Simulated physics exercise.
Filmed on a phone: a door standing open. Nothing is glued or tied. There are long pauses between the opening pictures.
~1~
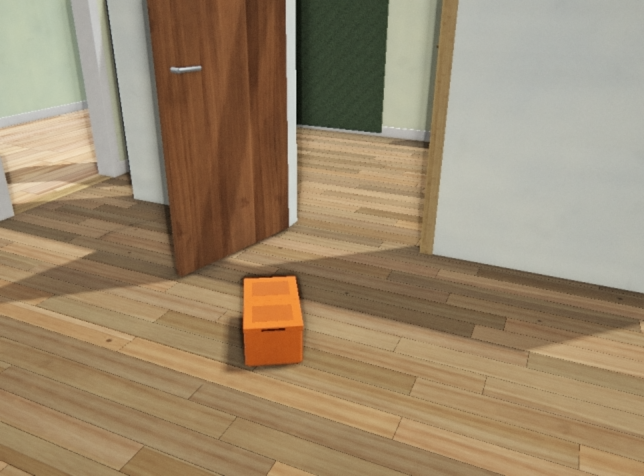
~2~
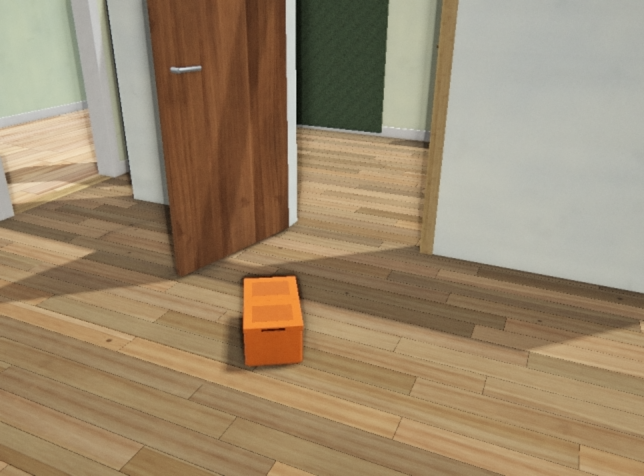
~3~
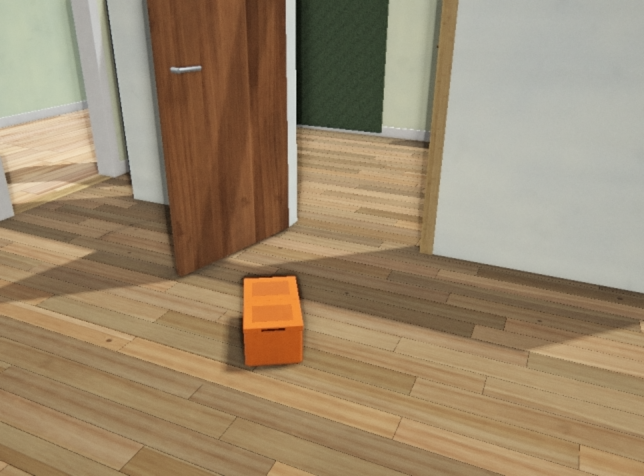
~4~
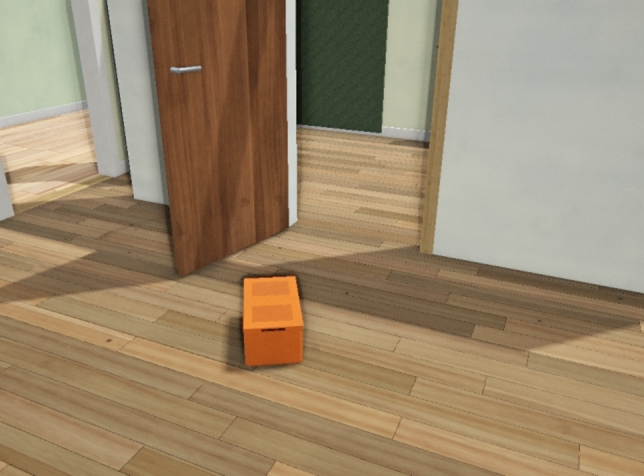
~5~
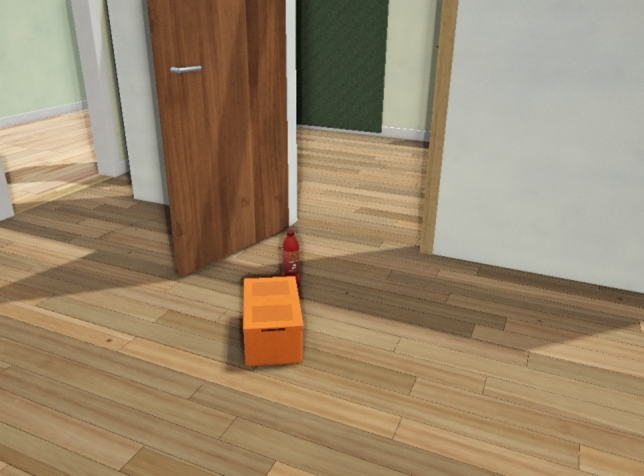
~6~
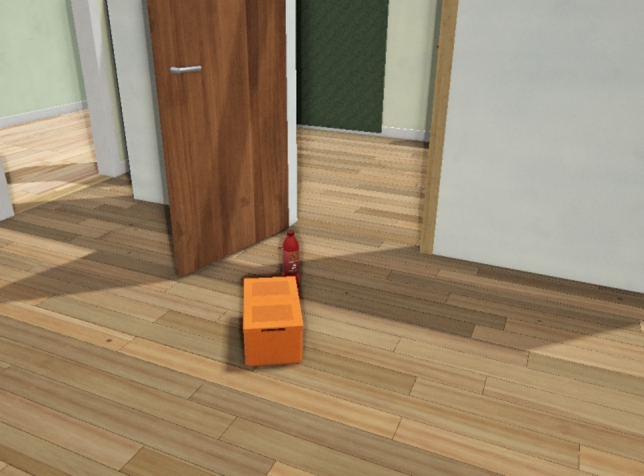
At the start, a brown wooden door stands open above a wood floor, with an orange tote sitting in front of it, and nothing moves for a while. Then a red bottle appears upright just behind the tote, near the door's edge, while the door and tote stay still.
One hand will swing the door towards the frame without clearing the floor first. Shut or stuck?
Outcome: The door reaches the frame.
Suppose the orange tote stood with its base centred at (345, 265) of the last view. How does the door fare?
Then it is blocked.
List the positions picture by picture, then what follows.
In the first picture, door wide open and still; orange tote (272, 320).
In the second picture, door wide open and still; orange tote (272, 320).
In the third picture, door wide open and still; orange tote (272, 320).
In the fourth picture, door wide open and still; orange tote (272, 320).
In the fifth picture, door wide open and still; orange tote (272, 320).
In the sixth picture, door wide open and still; red bottle (291, 260); orange tote (272, 320).
Then, 0.90 s past the last view, door at 56°; red bottle displaced well along near (318, 259).
Then, 1.20 s past the last view, door at 31°; red bottle rocked 4° from its first pose near (384, 252).
Then, 1.50 s past the last view, door at 5°; red bottle rocked 37° from its first pose near (429, 244).
Finally, door at 0°; down or leaning hard on the floor, red bottle; orange tote still in place. Final places as the last picture's camera would see them, red bottle near (446, 260).
